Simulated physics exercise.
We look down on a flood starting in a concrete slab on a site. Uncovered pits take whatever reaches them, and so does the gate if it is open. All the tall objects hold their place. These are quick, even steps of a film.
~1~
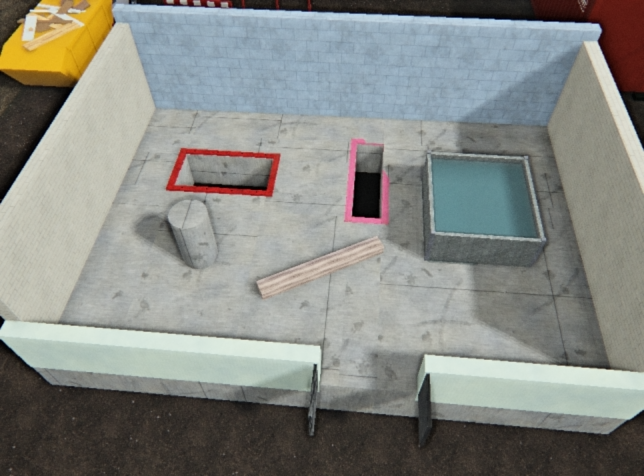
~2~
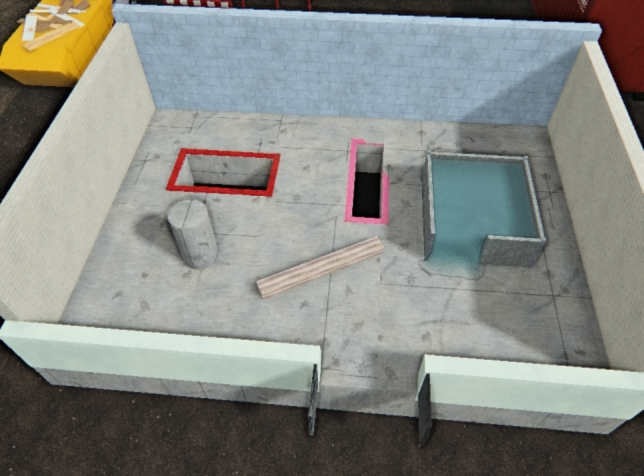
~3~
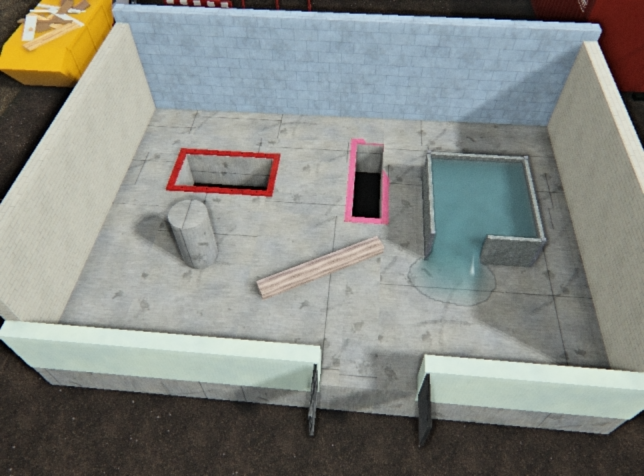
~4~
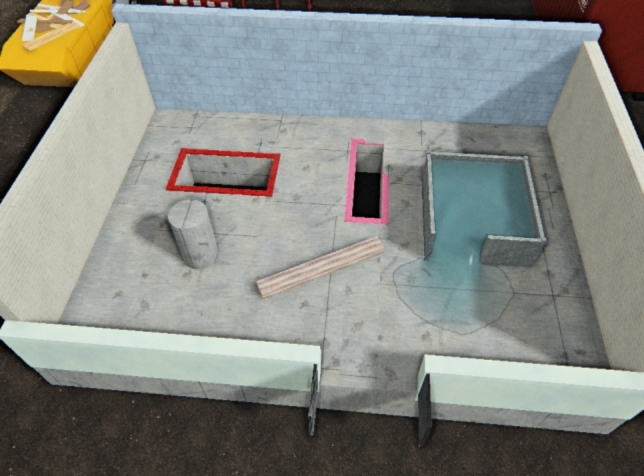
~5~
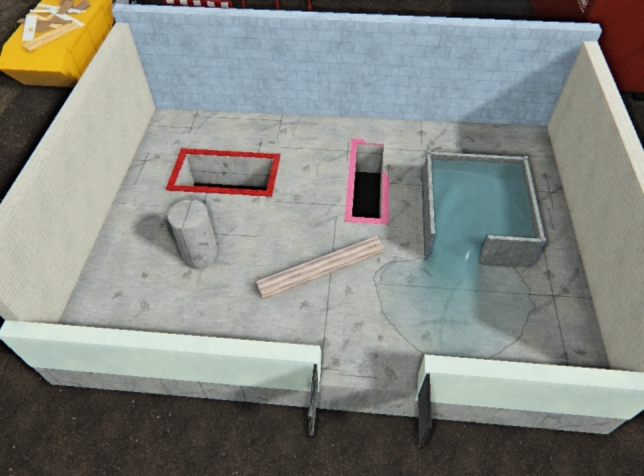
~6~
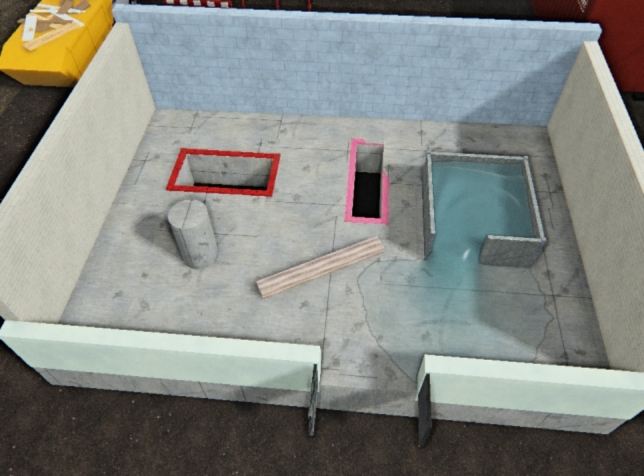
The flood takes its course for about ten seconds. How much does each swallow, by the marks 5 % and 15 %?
One by one: The gate takes more than 15 %; the red pit takes less than 5 %; the pink pit takes less than 5 %.
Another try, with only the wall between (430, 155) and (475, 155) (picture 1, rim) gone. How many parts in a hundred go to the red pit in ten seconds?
In per cent: Red 6.
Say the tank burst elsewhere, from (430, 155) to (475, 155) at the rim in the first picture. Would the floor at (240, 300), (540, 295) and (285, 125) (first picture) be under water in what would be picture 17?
As listed: Not flooded, dry, covered.
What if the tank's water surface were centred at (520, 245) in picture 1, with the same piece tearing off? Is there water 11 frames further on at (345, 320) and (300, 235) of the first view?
One after the other: Covered, clear.
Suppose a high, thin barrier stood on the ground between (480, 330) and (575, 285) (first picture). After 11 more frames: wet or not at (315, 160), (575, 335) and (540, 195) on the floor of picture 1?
In turn: Dry, under water, dry.
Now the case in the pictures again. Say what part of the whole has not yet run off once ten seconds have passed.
About 64 per cent.
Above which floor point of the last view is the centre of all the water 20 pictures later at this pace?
Near (461, 277).
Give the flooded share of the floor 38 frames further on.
Some 45 per cent.
A moment on, water covers 15 % of the floor; the gate 2 %, the red pit 0 %, the pink pit 0 %.
Next, water covers 20 % of the floor; the gate 9 %, the red pit 0 %, the pink pit 0 %.
Then, water covers 35 % of the floor; the gate 17 %, the red pit 0 %, the pink pit 0 %.
Later, water covers 45 % of the floor; the gate 26 %, the red pit 0 %, the pink pit 0 %.
In the end, water covers 65 % of the floor; the gate 34 %, the red pit 0 %, the pink pit 2 %.
